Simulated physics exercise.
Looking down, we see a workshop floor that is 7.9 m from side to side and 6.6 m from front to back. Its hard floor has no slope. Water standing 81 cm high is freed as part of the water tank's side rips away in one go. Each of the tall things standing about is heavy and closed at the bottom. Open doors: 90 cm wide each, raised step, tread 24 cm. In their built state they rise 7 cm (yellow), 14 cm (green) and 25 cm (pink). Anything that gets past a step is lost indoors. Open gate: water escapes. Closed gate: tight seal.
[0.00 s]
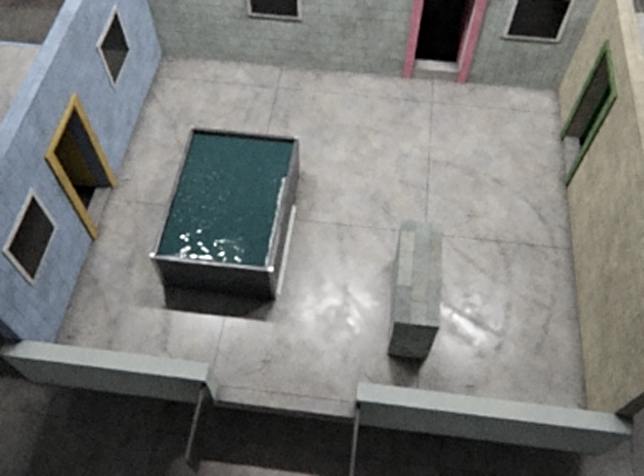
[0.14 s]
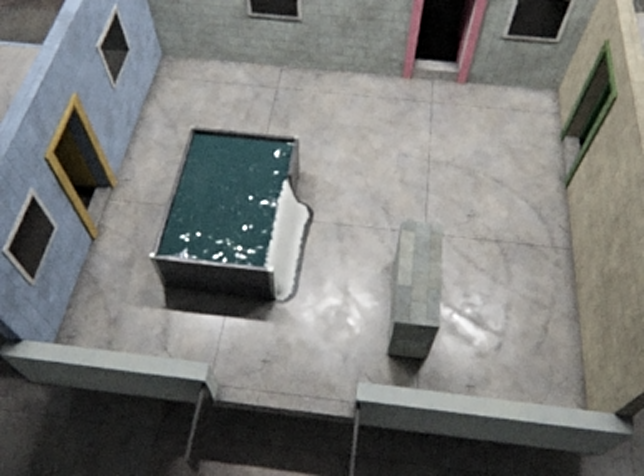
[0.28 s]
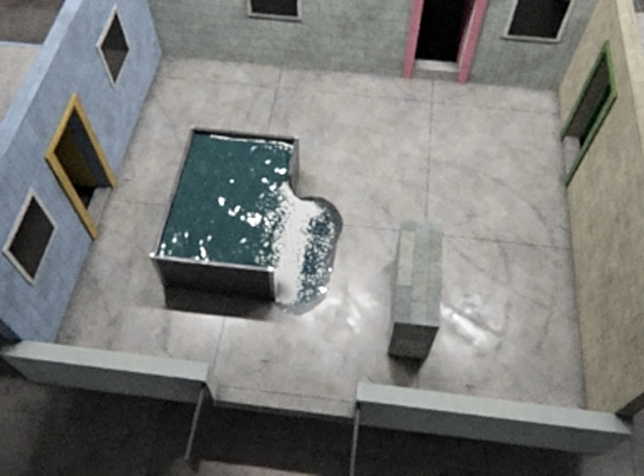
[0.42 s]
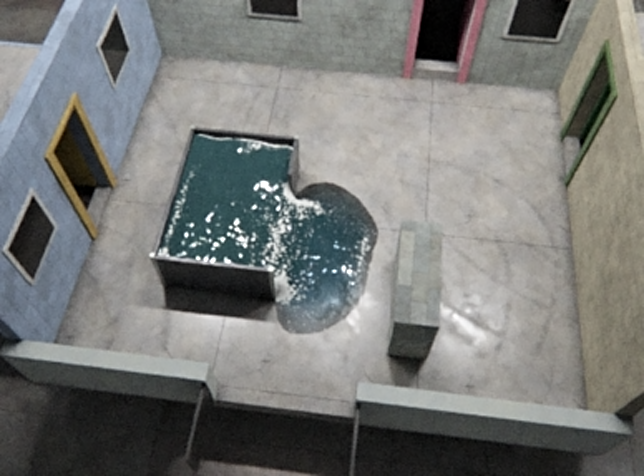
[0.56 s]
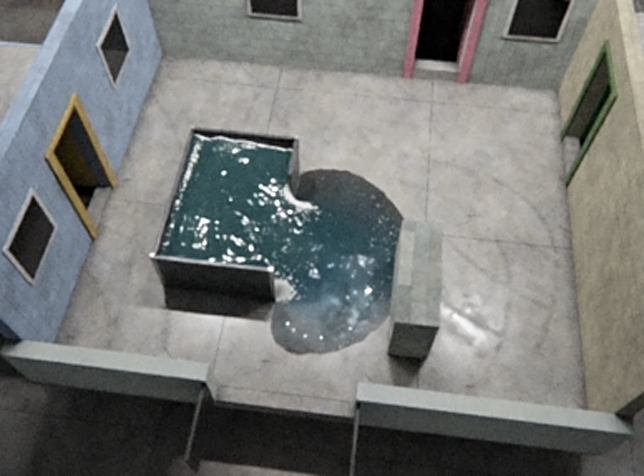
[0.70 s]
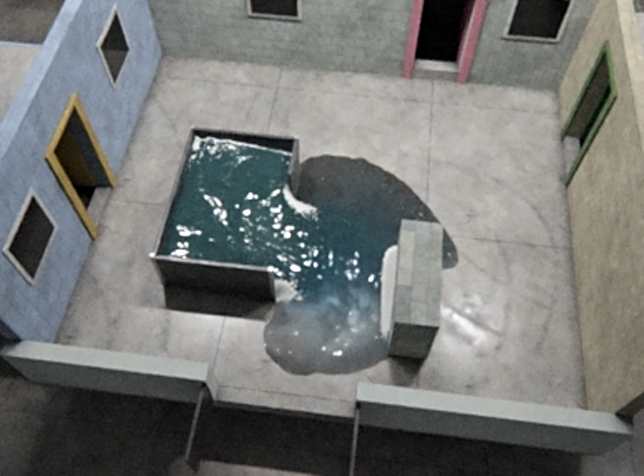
In this clip, the right side of a water-filled tank opens and water pours onto the gray floor of a walled room, spreading rightward in a rounded, dark pool that meets a gray block and begins curving around its far end.
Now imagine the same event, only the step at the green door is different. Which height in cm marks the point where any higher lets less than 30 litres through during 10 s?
That point lies near 14.5 cm.
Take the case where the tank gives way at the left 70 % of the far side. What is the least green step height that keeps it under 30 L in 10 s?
Some 11.0 centimetres.
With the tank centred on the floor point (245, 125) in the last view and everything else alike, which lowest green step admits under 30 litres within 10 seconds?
In that case about 24 cm.
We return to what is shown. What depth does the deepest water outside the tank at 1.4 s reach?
Up to some 54 centimetres, I'd say.
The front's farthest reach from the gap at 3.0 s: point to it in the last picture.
Lab note: Front tip approx. at (551, 94).
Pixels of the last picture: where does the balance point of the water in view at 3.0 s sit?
I'd say around (366, 242).
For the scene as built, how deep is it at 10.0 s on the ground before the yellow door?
About 2.0 centimetres.
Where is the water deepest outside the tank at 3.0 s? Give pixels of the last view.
(551, 94).
After 1.4 s water covers 30 % of the floor, deepest (54 cm) near (385, 281); it has not reached the green door.
After 3.0 s water covers 50 % of the floor, deepest (42 cm) near (551, 94); 19 cm at the green door, 23 litres in over its 14 cm step.
After 10.0 s water covers 85 % of the floor, deepest (10 cm) near (185, 67); 6 cm at the green door, 34 litres in over its 14 cm step.
At the green door as built, the water arrived by 1.9 s and peaked near 24 cm at 2.2 s.
Run again over the same 10 s with other heights there, 39 litres in over 13.5 cm, 12 litres over 18 cm. The limit of 30 litres is kept from about 14.5 cm up.
